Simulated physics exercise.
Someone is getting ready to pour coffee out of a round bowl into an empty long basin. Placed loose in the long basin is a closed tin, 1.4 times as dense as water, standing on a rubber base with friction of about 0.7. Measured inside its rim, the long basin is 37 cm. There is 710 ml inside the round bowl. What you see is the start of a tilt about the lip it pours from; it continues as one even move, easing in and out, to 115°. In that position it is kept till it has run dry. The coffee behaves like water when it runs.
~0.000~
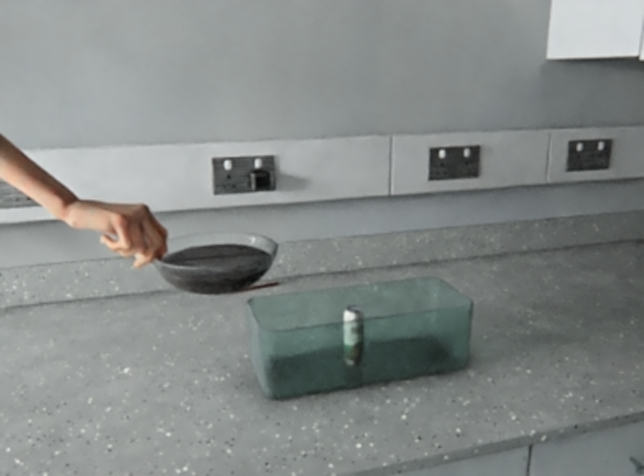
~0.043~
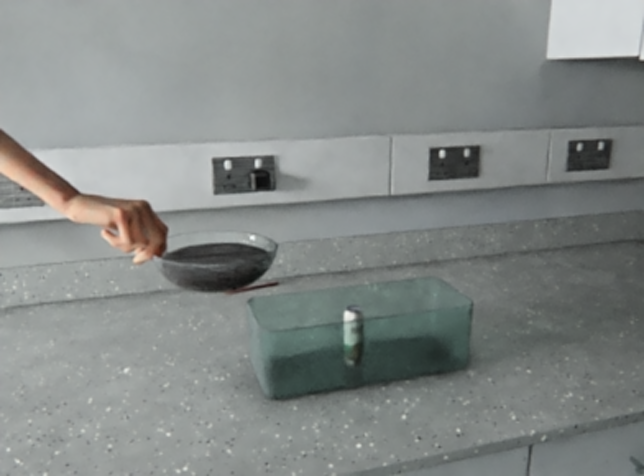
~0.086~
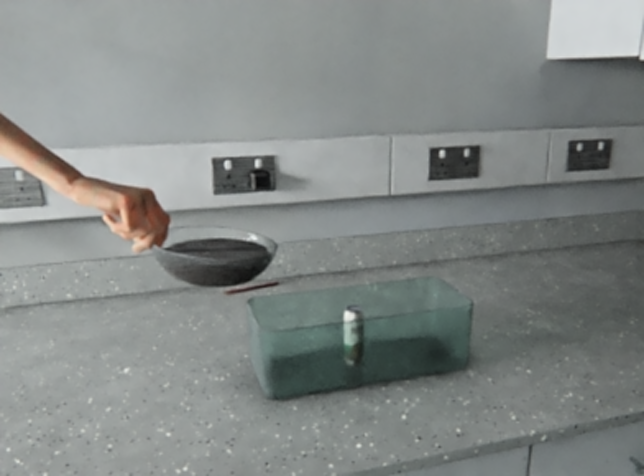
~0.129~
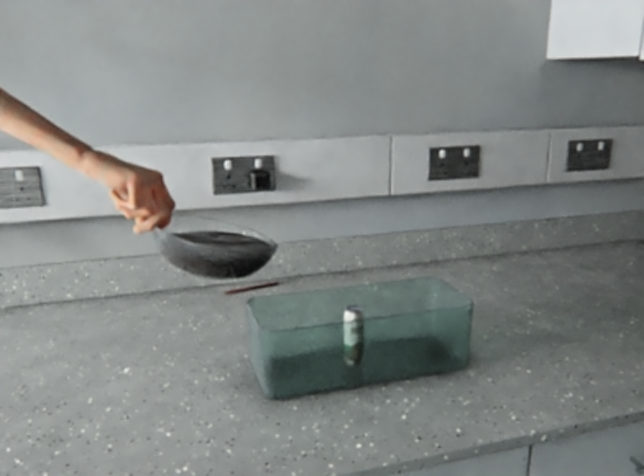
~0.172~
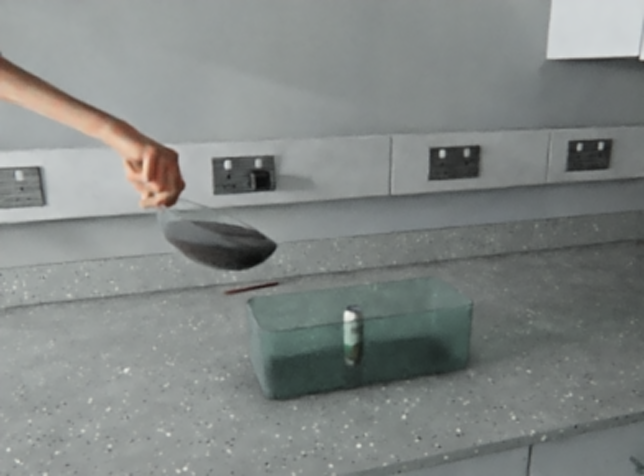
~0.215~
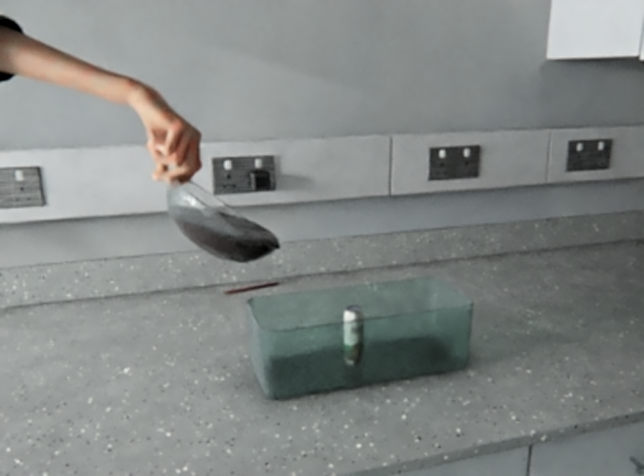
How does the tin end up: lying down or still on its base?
It tips.
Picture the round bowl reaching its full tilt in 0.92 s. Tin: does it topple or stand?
In that case the tin overturns.
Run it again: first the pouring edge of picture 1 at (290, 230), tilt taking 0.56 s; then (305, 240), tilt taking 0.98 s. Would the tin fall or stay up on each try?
The tin stays vertical the first time and stays vertical the second time.
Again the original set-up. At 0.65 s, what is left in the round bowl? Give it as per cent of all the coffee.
0 in a hundred, give or take.
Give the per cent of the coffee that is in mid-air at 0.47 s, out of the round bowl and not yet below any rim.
Close to 78 in a hundred.
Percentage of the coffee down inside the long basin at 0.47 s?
Around 20 percent.
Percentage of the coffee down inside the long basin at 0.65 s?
Near 98 in a hundred.
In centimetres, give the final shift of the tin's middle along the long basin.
All told, the tin's centre has moved close to 7.0 cm.
By 0.47 s the tilt is 108° and 3 per cent is still to pour; the tin stands where it began.
By 0.65 s the tilt is 115° and 0 per cent is still to pour; the tin leans 19°.
By 0.84 s the tilt is 115° and 0 per cent is still to pour; the tin lies on its side.
By 1.05 s the tilt is 115° and 0 per cent is still to pour; the tin lies on its side.
At rest the tin lies on its side.
